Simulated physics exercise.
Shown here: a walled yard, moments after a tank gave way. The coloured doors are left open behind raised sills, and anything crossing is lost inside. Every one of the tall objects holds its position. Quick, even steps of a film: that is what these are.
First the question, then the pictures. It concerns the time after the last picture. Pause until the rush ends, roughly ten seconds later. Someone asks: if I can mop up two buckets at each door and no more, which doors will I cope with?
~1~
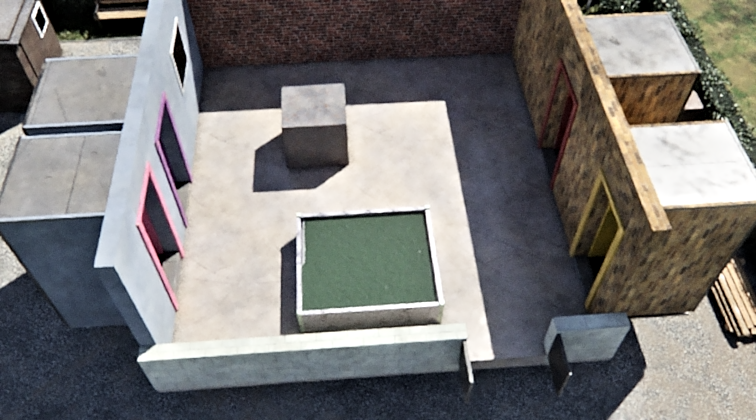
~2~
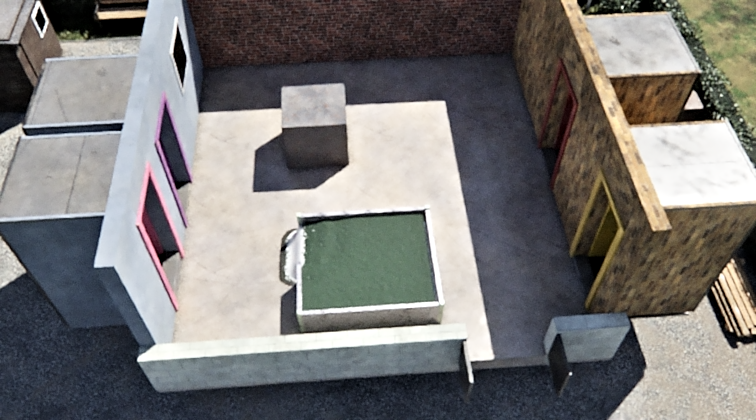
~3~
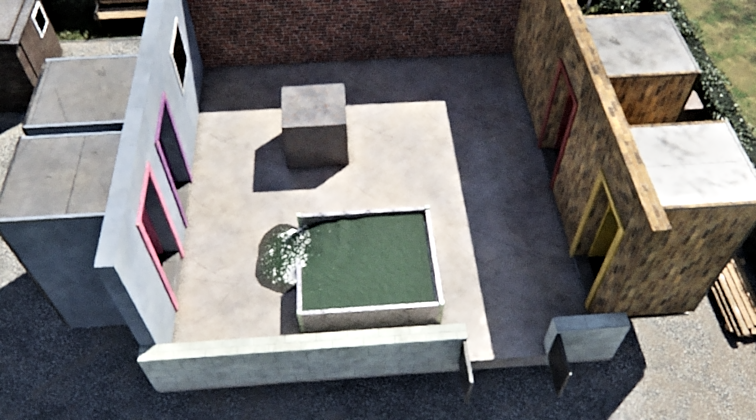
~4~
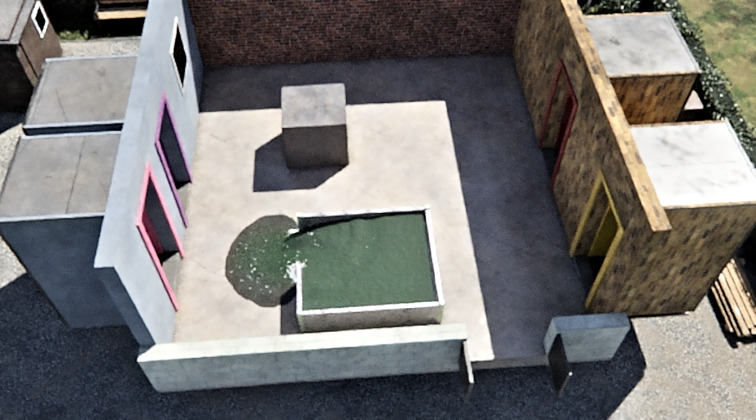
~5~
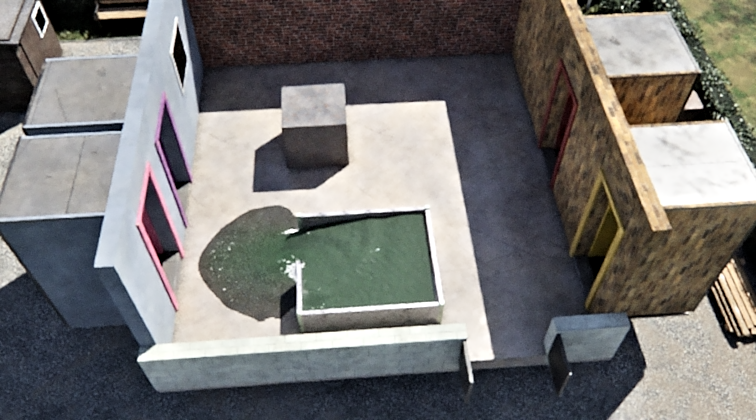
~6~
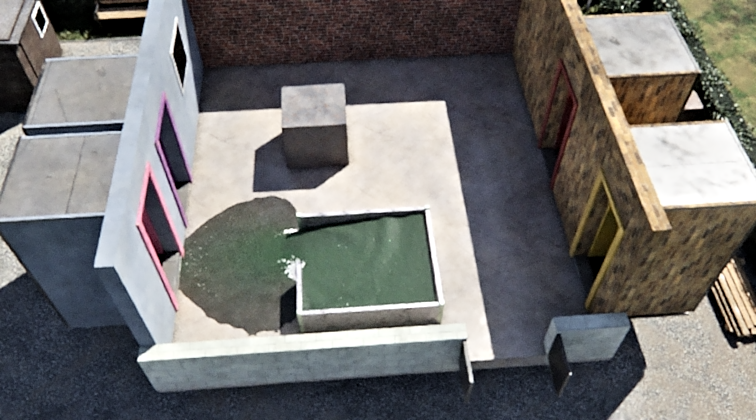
In order: Yellow door: Not too much gets in there; purple door: Too much gets in there; red door: Not too much gets in there; pink door: Not too much gets in there.
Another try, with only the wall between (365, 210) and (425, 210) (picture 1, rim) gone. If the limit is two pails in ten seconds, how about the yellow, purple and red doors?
So yellow remains below the limit, purple remains below the limit and red crosses the limit.
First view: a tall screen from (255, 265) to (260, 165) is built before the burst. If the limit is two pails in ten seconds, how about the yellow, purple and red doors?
The yellow door stays shy of it, the purple door stays shy of it and the red door stays shy of it.
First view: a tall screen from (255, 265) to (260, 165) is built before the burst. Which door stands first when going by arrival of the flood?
That'd be the pink one.
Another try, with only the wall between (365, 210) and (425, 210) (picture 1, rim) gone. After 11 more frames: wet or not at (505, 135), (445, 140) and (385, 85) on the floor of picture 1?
Going in your order, I'd say drenched, then drenched, then drenched.
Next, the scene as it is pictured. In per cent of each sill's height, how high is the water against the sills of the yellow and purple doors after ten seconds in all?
First around 80 percent, second around 110 percent.
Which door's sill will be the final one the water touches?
That is the red one.
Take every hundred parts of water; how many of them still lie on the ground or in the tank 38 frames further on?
About 94 %.
A moment on, water covers 15 % of the floor; the yellow door not reached, the purple door under two buckets in, the red door not reached, the pink door wet at the sill, nothing in.
Next, water covers 20 % of the floor; the yellow door not reached, the purple door over two buckets in, the red door not reached, the pink door wet at the sill, nothing in.
Then, water covers 30 % of the floor; the yellow door not reached, the purple door over two buckets in, the red door not reached, the pink door under two buckets in.
Later, water covers 50 % of the floor; the yellow door wet at the sill, nothing in, the purple door far over two buckets in, the red door not reached, the pink door under two buckets in.
In the end, water covers 75 % of the floor; the yellow door wet at the sill, nothing in, the purple door far over two buckets in, the red door wet at the sill, nothing in, the pink door under two buckets in.
